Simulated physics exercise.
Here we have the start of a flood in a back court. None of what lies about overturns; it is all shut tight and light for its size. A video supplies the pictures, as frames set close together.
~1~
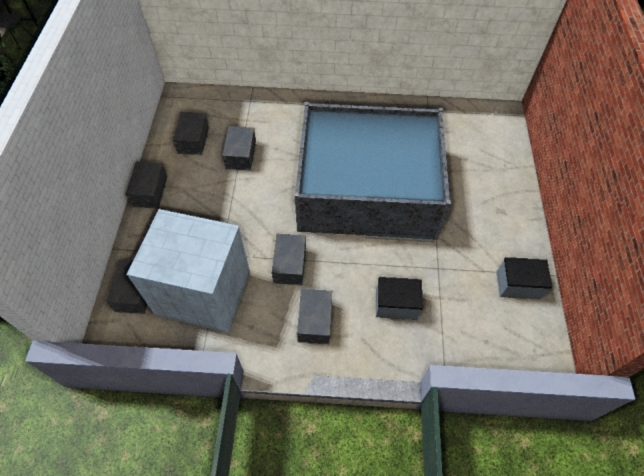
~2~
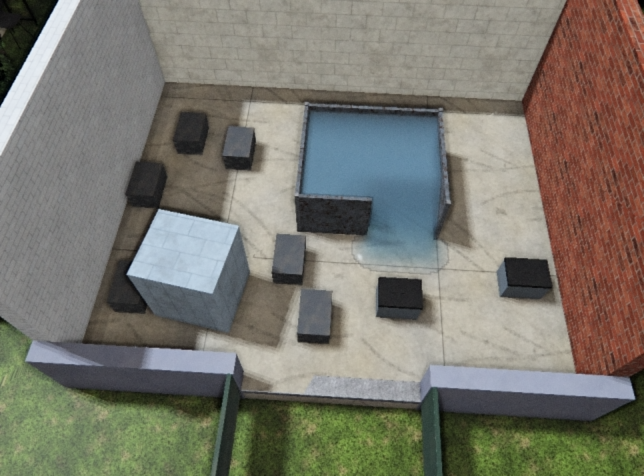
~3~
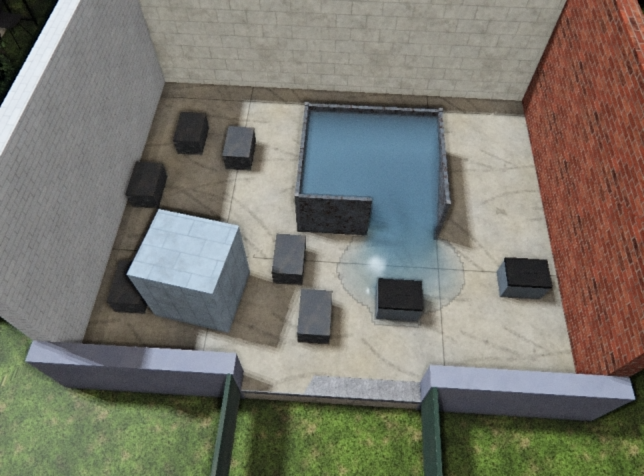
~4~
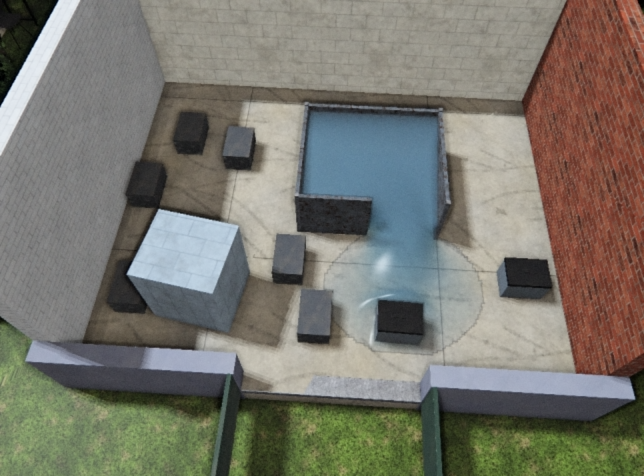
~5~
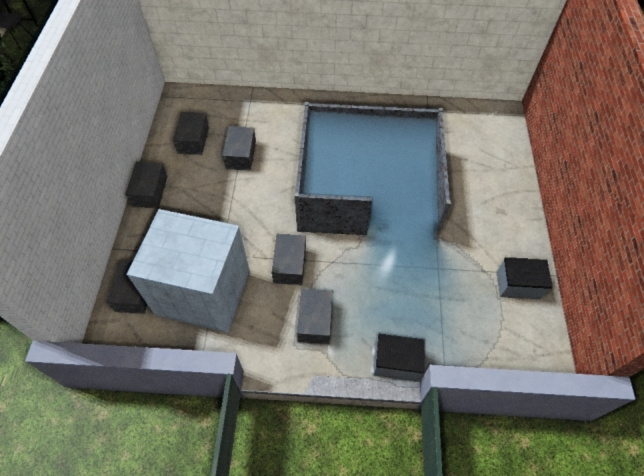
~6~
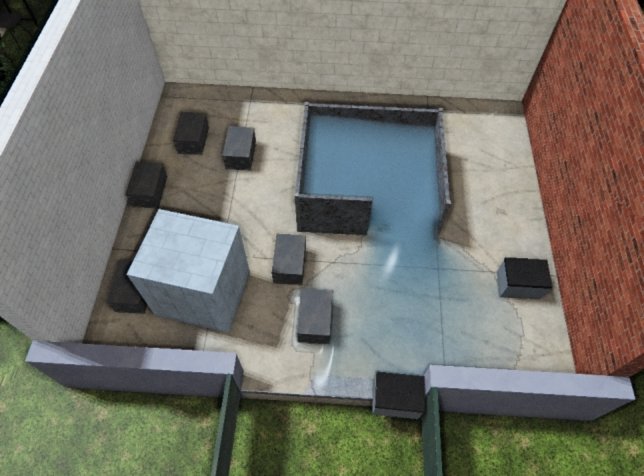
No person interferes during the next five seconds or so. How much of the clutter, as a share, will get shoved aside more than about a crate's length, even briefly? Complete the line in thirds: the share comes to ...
The share comes to less than a third.
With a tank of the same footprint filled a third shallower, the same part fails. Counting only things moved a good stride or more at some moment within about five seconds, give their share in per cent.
I'd put it near 20 out of a hundred.
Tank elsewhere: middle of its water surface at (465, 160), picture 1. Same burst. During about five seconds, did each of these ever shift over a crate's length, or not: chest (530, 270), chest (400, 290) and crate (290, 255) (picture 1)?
In order: Went well off, went well off, went well off.
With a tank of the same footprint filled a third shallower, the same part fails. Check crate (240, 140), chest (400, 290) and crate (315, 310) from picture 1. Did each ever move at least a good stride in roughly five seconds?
First one stopped before it, second one reached the mark, third one stopped before it.
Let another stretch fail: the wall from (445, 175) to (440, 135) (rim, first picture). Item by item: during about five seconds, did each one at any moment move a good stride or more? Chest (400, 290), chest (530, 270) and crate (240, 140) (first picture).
Lab note - in sequence: Made it that far; made it that far; never that far.
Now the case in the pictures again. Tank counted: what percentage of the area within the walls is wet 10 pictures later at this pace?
Close to 35 per cent, tank included.
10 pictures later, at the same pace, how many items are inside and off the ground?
By my reckoning the number comes out at 0.
A moment on, 1 of 8 are well off their spots; 0 afloat.
Next, 1 of 8 are well off their spots; 0 afloat.
Later, 2 of 8 are well off their spots; 0 afloat.
In the end, 2 of 8 are well off their spots, and 2 have been at some point; 1 afloat.
